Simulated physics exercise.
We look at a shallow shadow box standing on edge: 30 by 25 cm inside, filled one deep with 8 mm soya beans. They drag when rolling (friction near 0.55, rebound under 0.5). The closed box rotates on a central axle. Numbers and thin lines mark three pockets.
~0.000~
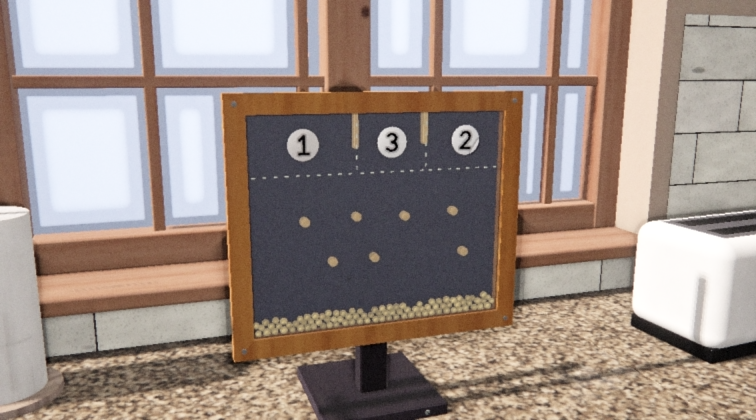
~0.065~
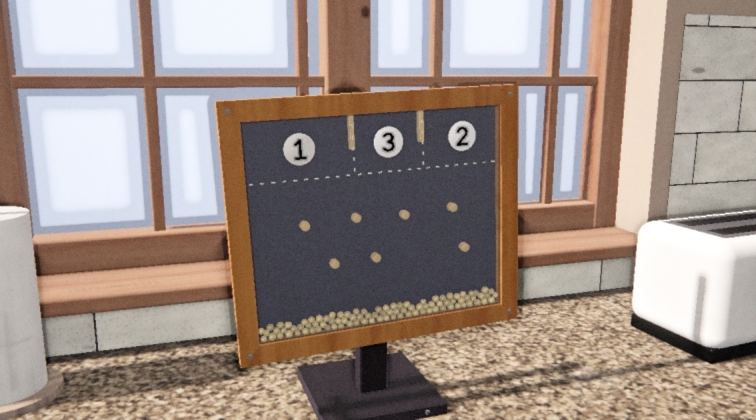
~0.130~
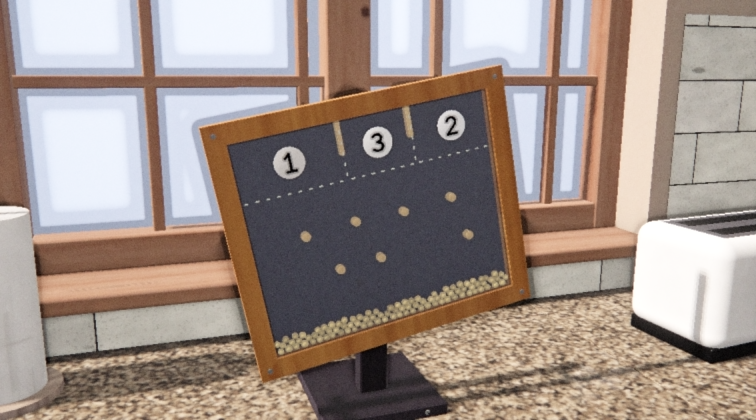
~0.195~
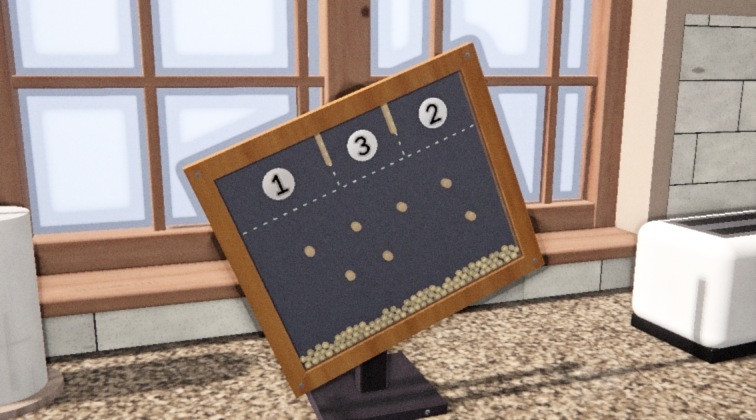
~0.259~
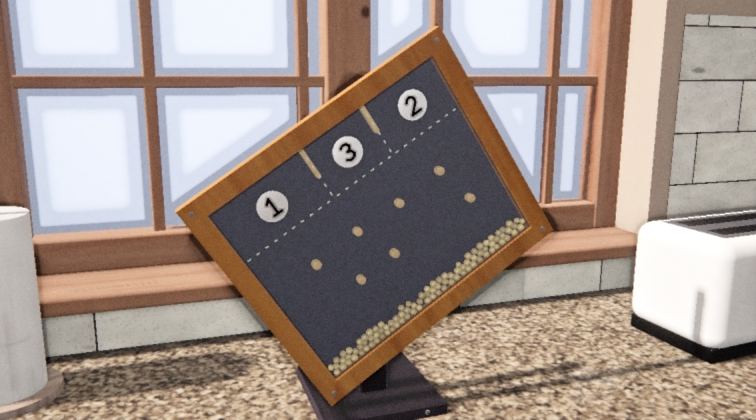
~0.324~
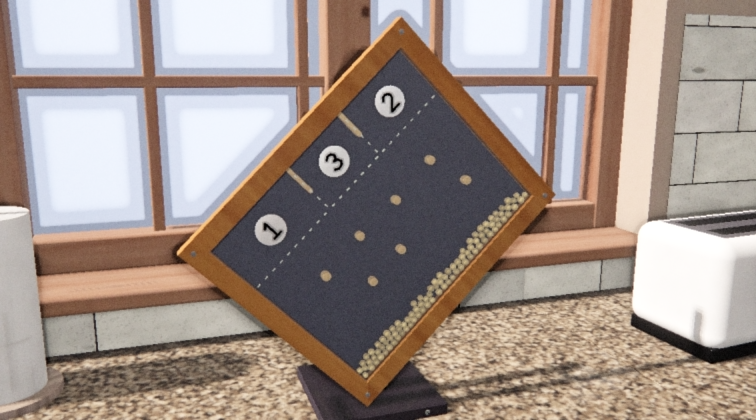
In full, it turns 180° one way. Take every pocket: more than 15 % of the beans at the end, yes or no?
No. 1: Yes; no. 2: No; no. 3: No.
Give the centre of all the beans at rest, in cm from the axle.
About 10 cm right and 10 cm below.
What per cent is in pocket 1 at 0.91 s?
Roughly 30 per cent.
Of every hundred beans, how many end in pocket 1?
Roughly 85 per cent.
After 0.62 s, it stands 97° anticlockwise; the beans' middle is 10 cm right of and 8 cm below the centre; nothing in the marked areas.
After 0.91 s, it stands 149° anticlockwise; the beans' middle is 9 cm right of and 7 cm below the centre; no. 1, 30 %, no. 3, 5 %.
After 1.16 s, it stands 180° anticlockwise; the beans' middle is 10 cm right of and 9 cm below the centre; no. 1, 75 %, no. 3, 5 %.
All still by 1.8 s, it stands 180° anticlockwise; no. 1, 85 %, no. 2, 0 %, no. 3, 5 %, elsewhere 10 %.
